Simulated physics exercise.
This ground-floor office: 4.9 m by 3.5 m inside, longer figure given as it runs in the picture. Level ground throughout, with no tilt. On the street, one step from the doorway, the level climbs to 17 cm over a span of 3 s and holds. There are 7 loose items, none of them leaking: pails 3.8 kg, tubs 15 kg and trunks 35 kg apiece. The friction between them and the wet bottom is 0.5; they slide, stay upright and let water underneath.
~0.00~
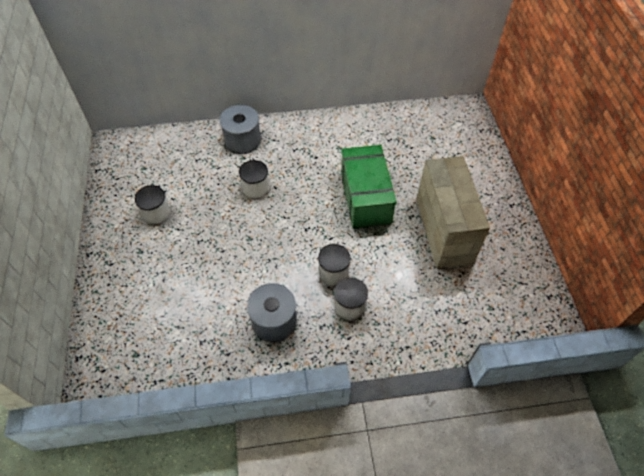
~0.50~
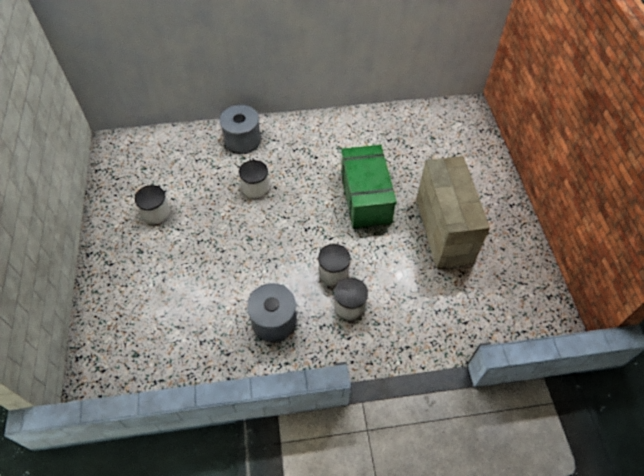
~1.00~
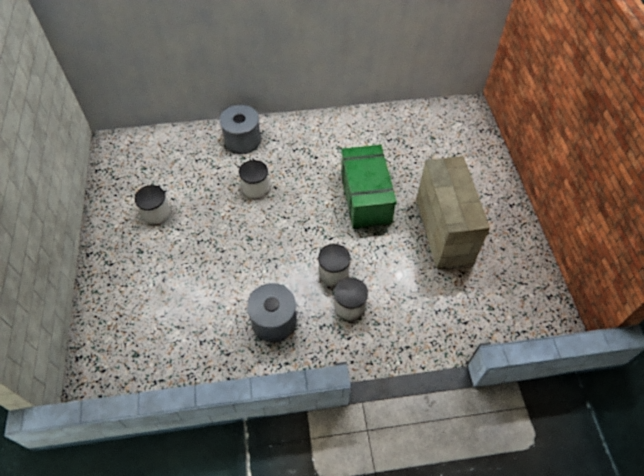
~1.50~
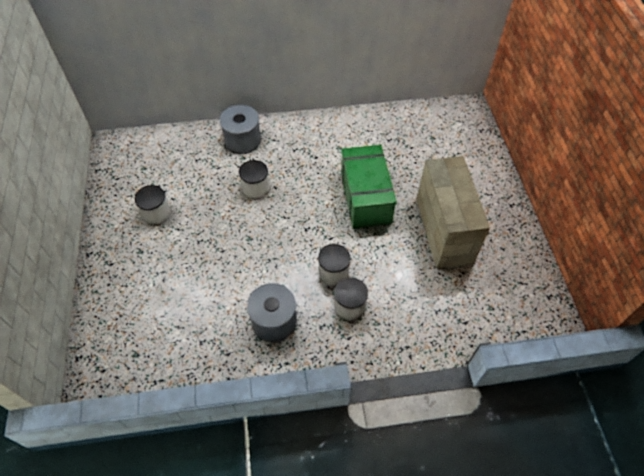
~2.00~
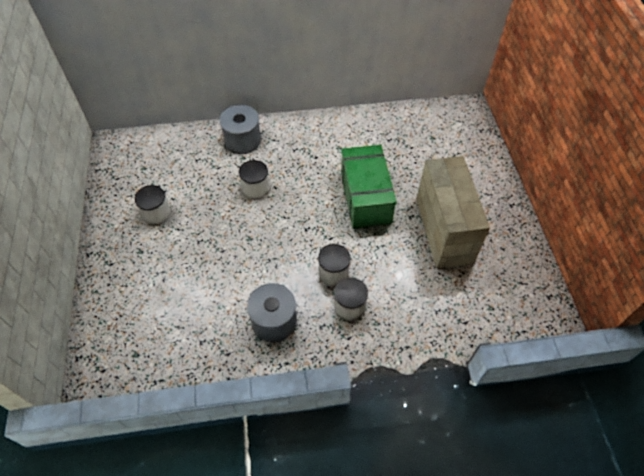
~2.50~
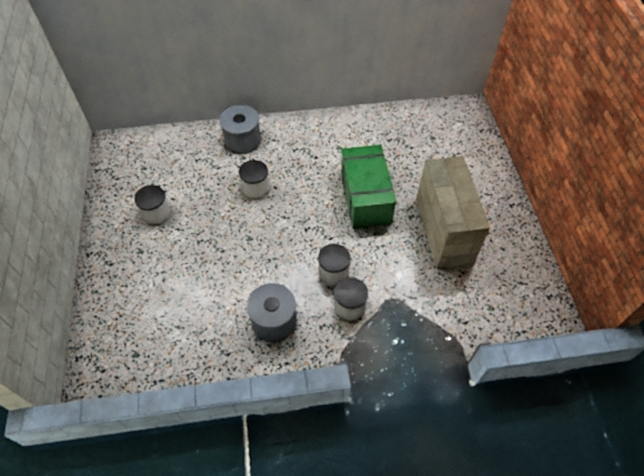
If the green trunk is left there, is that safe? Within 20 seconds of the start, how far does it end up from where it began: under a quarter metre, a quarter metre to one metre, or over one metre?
Final distance: Above a metre.
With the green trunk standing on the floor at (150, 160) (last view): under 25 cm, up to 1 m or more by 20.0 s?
Outcome - it ends up well away.
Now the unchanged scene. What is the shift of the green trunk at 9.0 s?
It is about 0 cm out of place by then.
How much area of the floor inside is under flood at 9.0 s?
Somewhere around 16 m2, roughly.
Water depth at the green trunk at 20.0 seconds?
Close to 13 centimetres.
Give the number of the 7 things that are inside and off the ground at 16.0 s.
Total: 6.
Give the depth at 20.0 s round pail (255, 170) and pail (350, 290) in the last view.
About 11 and 10 cm.
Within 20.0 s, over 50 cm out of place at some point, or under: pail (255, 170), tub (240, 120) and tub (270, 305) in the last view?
First greater, then greater, then smaller.
After 4.0 s the green trunk is near (368, 174), 0.0 m from its start, aground; 0 afloat.
After 9.0 s the green trunk is near (368, 174), 0.0 m from its start, aground; 2 afloat.
After 16.0 s the green trunk is near (400, 107), 1.1 m from its start, afloat; 6 afloat.
After 20.0 s the green trunk is near (535, 230), 1.8 m from its start, afloat; 7 afloat.
